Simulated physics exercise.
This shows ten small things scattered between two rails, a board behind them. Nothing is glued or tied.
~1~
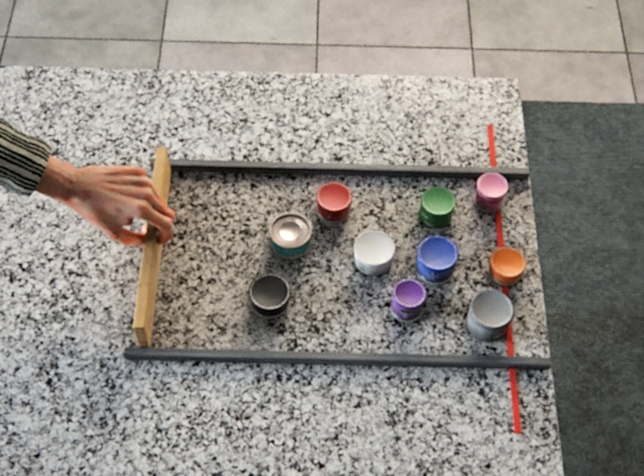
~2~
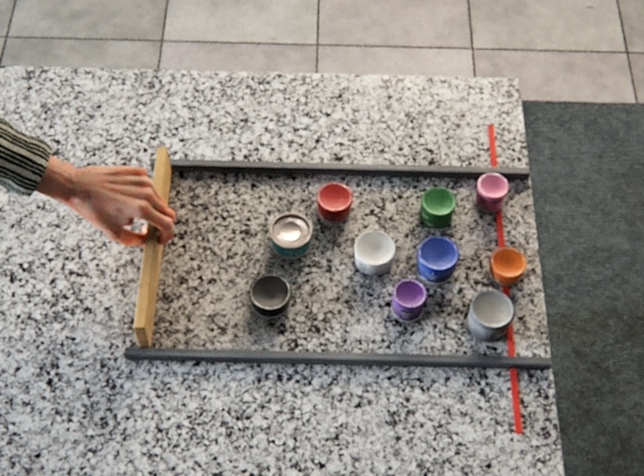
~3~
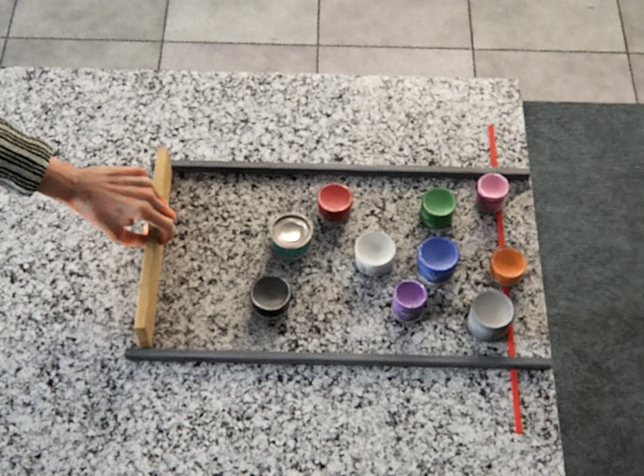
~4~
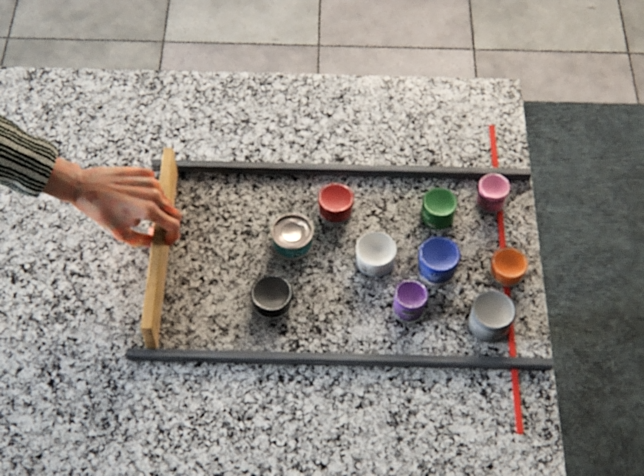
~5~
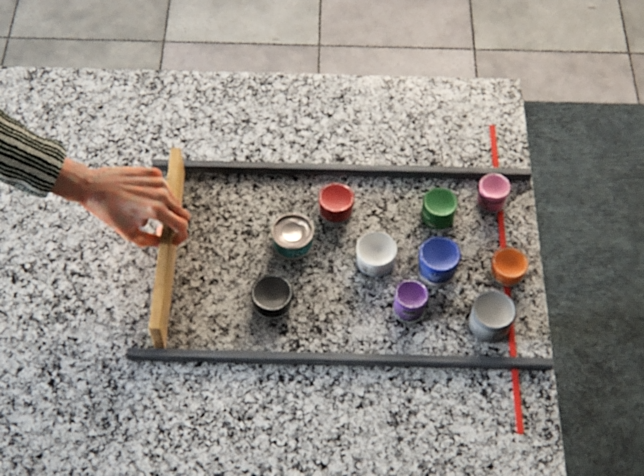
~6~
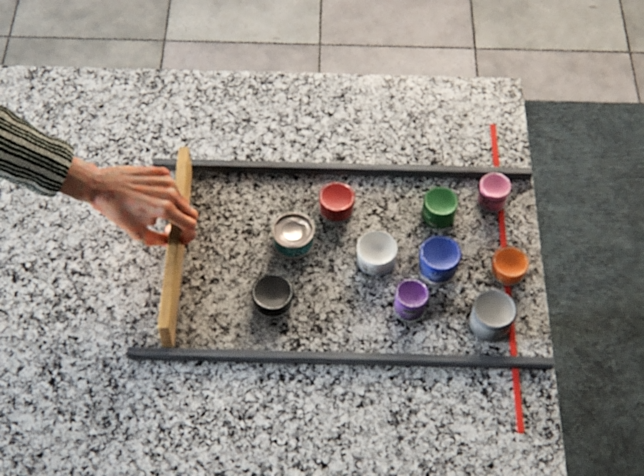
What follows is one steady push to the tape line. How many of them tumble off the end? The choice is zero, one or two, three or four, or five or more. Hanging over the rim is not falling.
Here the number that fall off is five or more.
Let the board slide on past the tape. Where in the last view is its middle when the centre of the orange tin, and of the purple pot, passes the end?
For the orange tin at (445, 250), for the purple pot at (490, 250).
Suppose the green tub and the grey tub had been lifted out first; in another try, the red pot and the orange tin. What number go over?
4 in the first case, 4 in the second.
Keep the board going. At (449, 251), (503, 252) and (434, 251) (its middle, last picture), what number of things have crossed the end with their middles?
Past the end: 1, 6 and 0.
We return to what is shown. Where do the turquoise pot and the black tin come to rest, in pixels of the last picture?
About (525, 234), and the other about (531, 306).
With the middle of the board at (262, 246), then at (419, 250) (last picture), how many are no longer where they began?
The counts are 1 and 9.
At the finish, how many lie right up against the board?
It touches 4.
A little later, none off yet; orange tin at rest near (509, 267); pink pot at rest near (494, 193); grey tub at rest near (492, 316).
Next, none off yet; orange tin at rest near (509, 267); pink pot at rest near (494, 193); grey tub at rest near (495, 317).
When it is over, the number that fall off is five or more; down, purple pot, blue pot, green tub, grey tub, pink pot and orange tin.
